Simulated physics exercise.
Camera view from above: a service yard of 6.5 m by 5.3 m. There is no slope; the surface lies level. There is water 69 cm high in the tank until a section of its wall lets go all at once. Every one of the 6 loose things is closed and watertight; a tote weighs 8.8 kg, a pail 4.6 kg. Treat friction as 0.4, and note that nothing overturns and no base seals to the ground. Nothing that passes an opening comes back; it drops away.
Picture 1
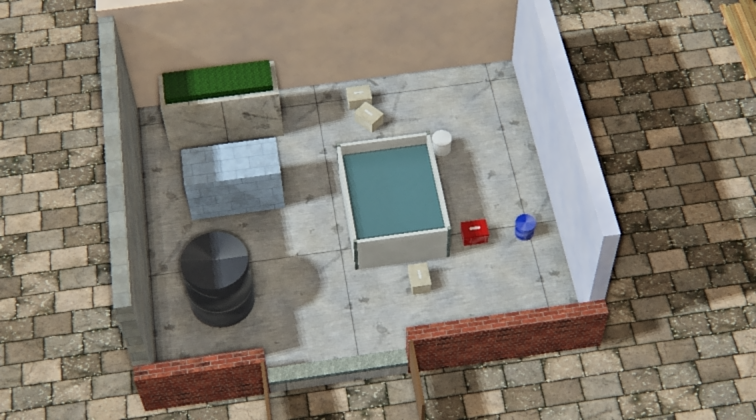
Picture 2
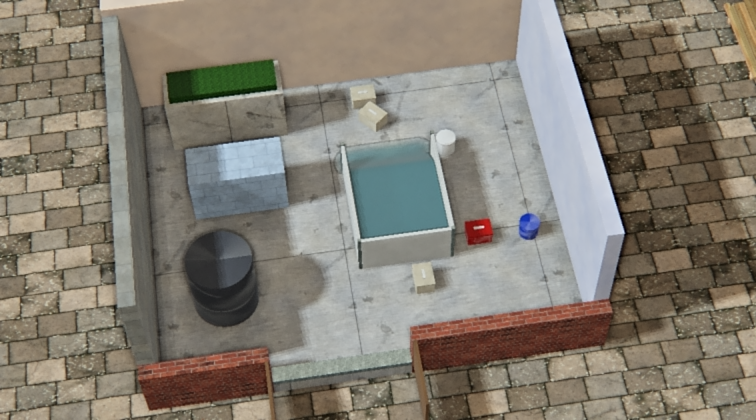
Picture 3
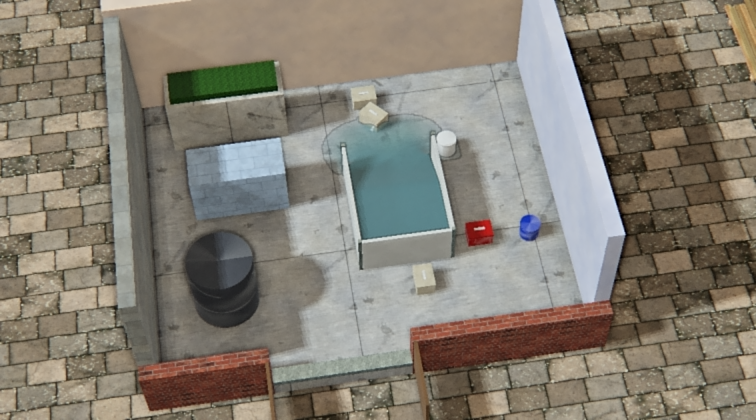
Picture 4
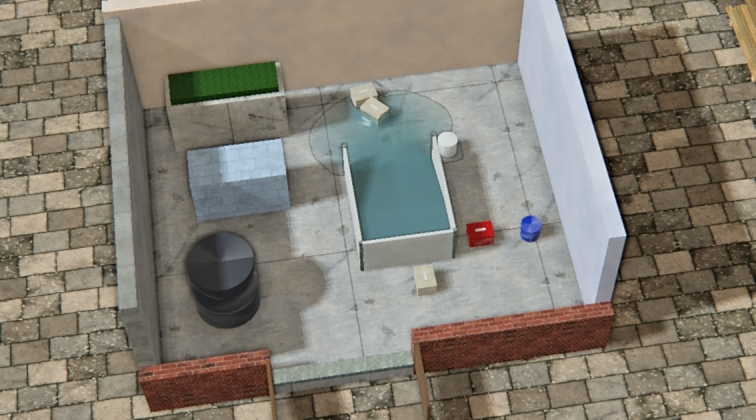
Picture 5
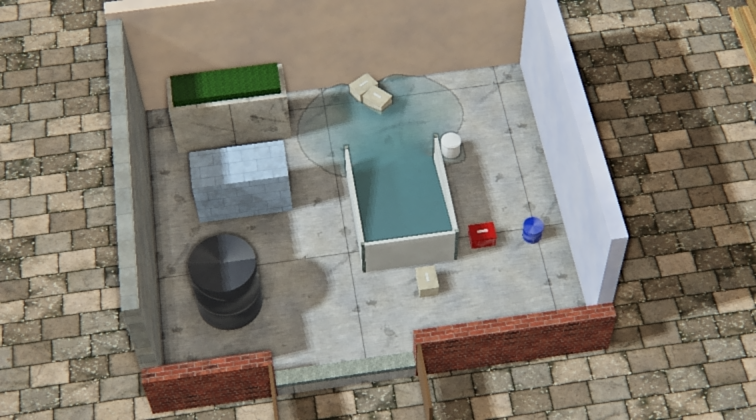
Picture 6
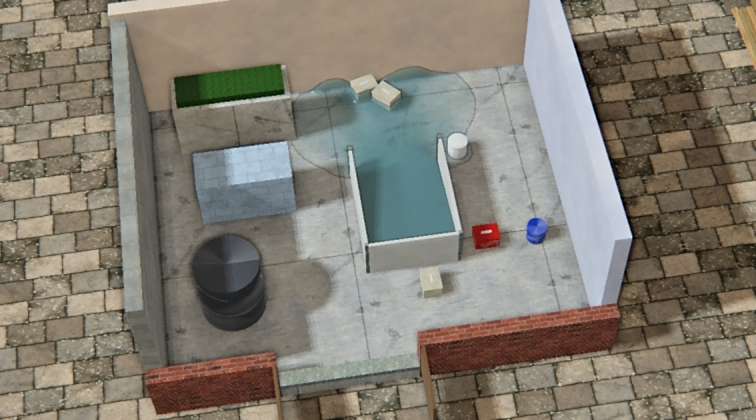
In a walled service yard seen from above, a rectangular tank stands full of water among blocks, bins and a planter. Its far side opens, and water spreads in a widening pool toward the back wall, nudging the two pale blocks there while the red tote and blue pail stay put.
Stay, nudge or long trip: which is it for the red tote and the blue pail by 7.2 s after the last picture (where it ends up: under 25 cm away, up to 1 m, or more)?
In order: The red tote is likely to be swept off; the blue pail is likely to be swept off.
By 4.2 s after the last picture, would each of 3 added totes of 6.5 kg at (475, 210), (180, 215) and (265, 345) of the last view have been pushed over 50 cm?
So that's beyond the threshold, beyond the threshold and within the threshold, in that sequence.
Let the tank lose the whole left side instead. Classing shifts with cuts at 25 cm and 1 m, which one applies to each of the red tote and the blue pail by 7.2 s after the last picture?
If so, the red tote remains in place, the blue pail remains in place.
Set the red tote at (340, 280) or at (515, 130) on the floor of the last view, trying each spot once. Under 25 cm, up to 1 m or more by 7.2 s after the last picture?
Try one: It shifts somewhat. Try two: It is washed away.
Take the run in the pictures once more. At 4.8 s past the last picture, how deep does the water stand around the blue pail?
Roughly 6 cm.
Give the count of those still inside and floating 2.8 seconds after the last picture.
Of them, 2.
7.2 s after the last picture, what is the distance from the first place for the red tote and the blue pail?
About 150 and 300 centimetres.
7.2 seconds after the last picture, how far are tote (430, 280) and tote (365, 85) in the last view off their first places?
Taking them in turn, the shifts are 5 cm and 120 cm.
Then, 0.9 s after the last picture the red tote is near (486, 232), 0.0 m from its start, aground; the blue pail is near (537, 226), 0.0 m from its start, aground; 0 of 6 are out; 2 afloat.
Then, 2.8 s after the last picture the red tote is near (485, 236), 0.1 m from its start, aground; the blue pail is near (532, 270), 0.8 m from its start, aground; 0 of 6 are out; 2 afloat.
Then, 4.8 s after the last picture the red tote is near (480, 289), 1.0 m from its start, aground; the blue pail is near (455, 315), 2.1 m from its start, afloat; 0 of 6 are out; 1 afloat.
Then, 7.2 s after the last picture the red tote is near (439, 311), 1.6 m from its start, aground; the blue pail is near (358, 314), 3.2 m from its start, afloat; 0 of 6 are out; 2 afloat.
